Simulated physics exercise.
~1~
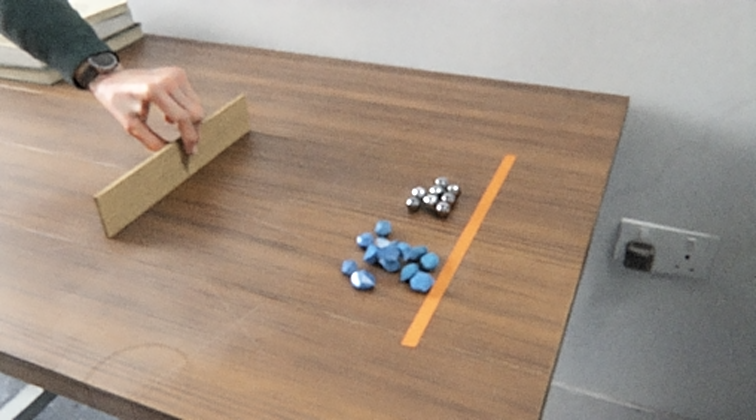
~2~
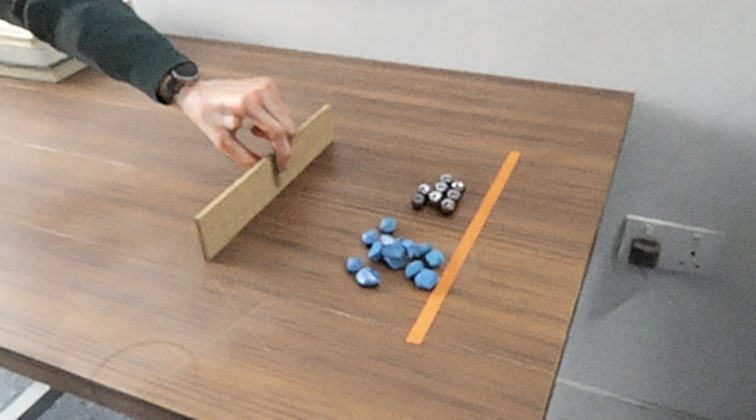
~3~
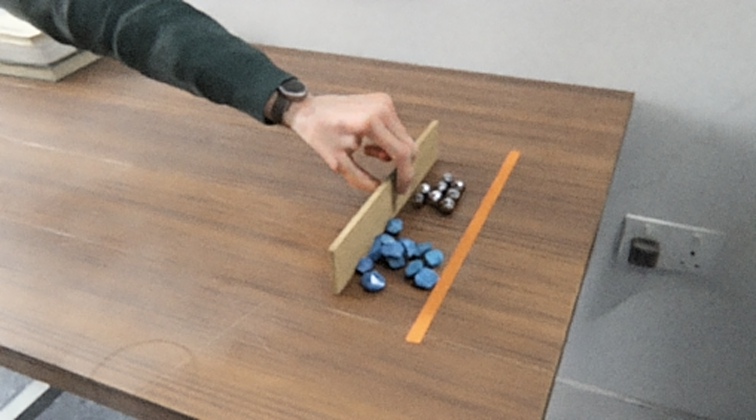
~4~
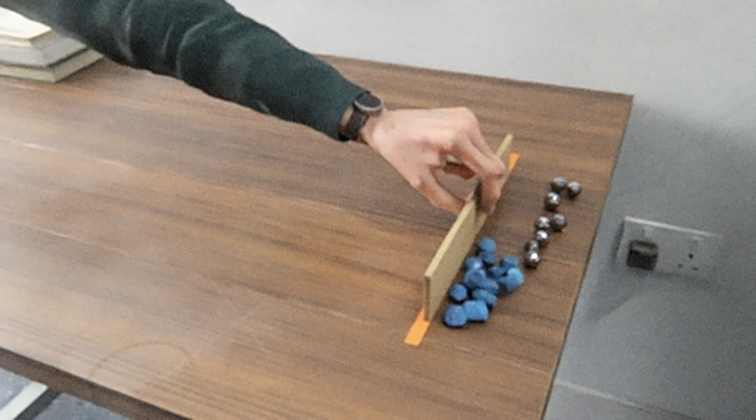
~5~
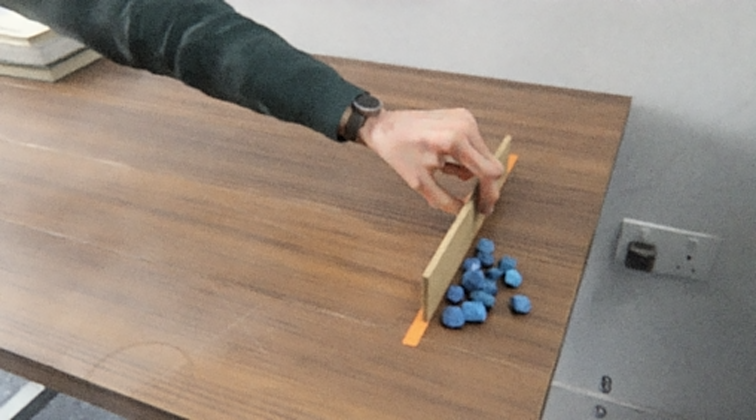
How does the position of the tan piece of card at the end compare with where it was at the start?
At the start it stands on the left side of the table, well away from the two heaps. By the end it has been slid to the right and stands at the orange tape.
